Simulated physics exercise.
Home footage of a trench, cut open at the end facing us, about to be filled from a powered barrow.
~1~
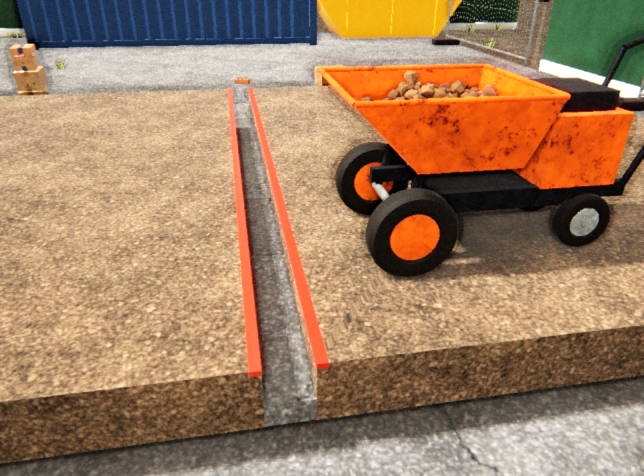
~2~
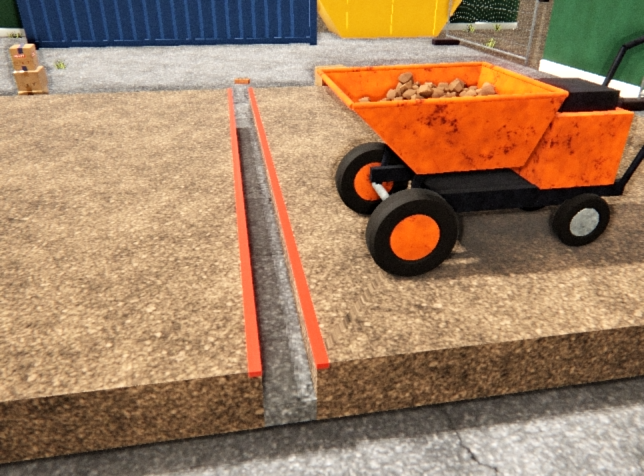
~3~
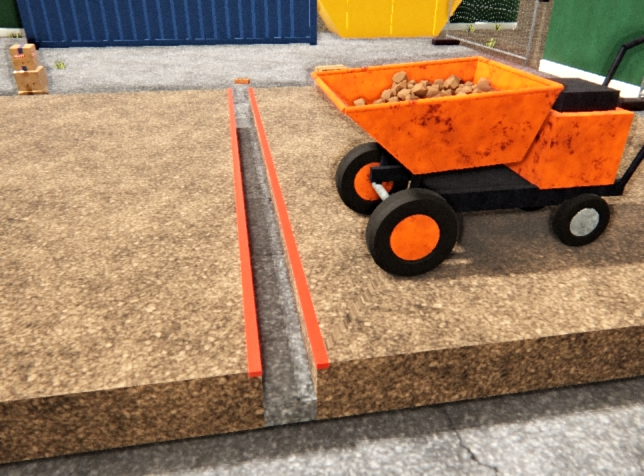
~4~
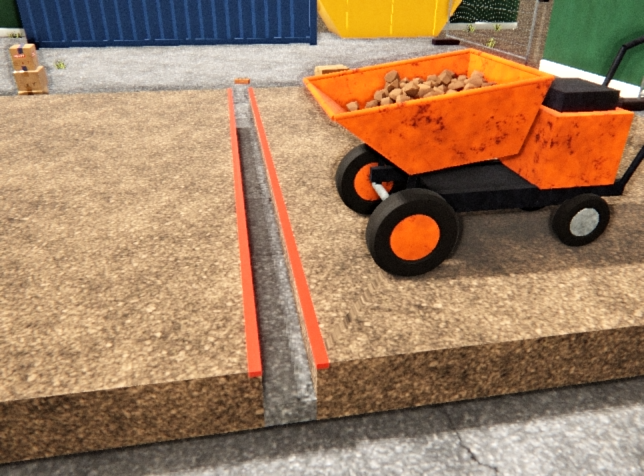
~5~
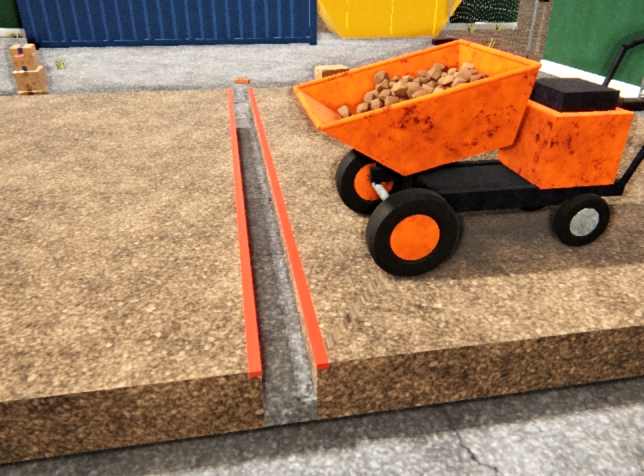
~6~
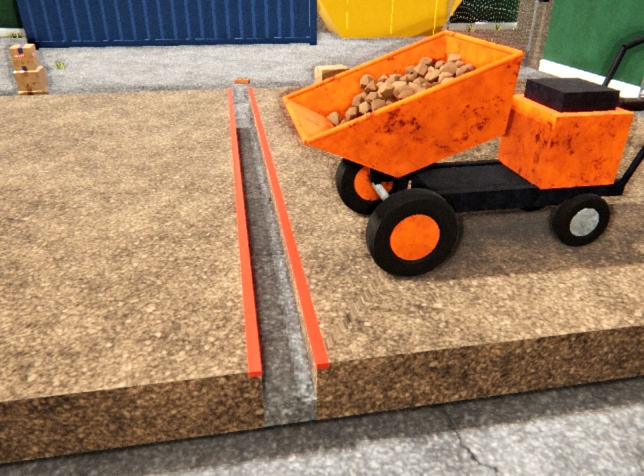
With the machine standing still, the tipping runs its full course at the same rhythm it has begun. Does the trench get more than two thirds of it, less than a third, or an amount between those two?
What ends in the trench is going to be under one-third of the load.
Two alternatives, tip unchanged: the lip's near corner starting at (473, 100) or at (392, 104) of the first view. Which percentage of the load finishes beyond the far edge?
0 and 20 in a hundred, in that order.
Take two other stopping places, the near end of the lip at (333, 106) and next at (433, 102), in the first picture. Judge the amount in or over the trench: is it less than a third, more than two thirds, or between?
Okay, the first stop comes out as under a third and the second as one to two thirds.
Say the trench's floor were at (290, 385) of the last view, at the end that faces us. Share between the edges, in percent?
10 per cent, roughly.
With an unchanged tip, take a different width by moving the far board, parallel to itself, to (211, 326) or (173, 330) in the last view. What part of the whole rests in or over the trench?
Estimated share: Try 1 approx. 70 in a hundred, try 2 approx. 90 in a hundred.
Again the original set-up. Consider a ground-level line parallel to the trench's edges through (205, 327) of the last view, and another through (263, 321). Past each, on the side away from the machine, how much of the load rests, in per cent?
Respectively 30 and 50 percent.
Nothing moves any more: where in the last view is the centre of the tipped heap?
Once it all stops, the middle lies near (214, 251).
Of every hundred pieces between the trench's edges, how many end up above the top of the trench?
About 25 %.
Shortly afterwards, skip tipped steeply; the whole lot in the skip.
Next, skip tipped right over; near two thirds in the skip; a little in or heaped over the trench; near a quarter beyond it; only a few falling.
Some moments later, skip tipped right over; near a third in the skip; a little in or heaped over the trench; near half beyond it.
In the end, skip tipped right over; near a third in the skip; a little in or heaped over the trench; near half beyond it.
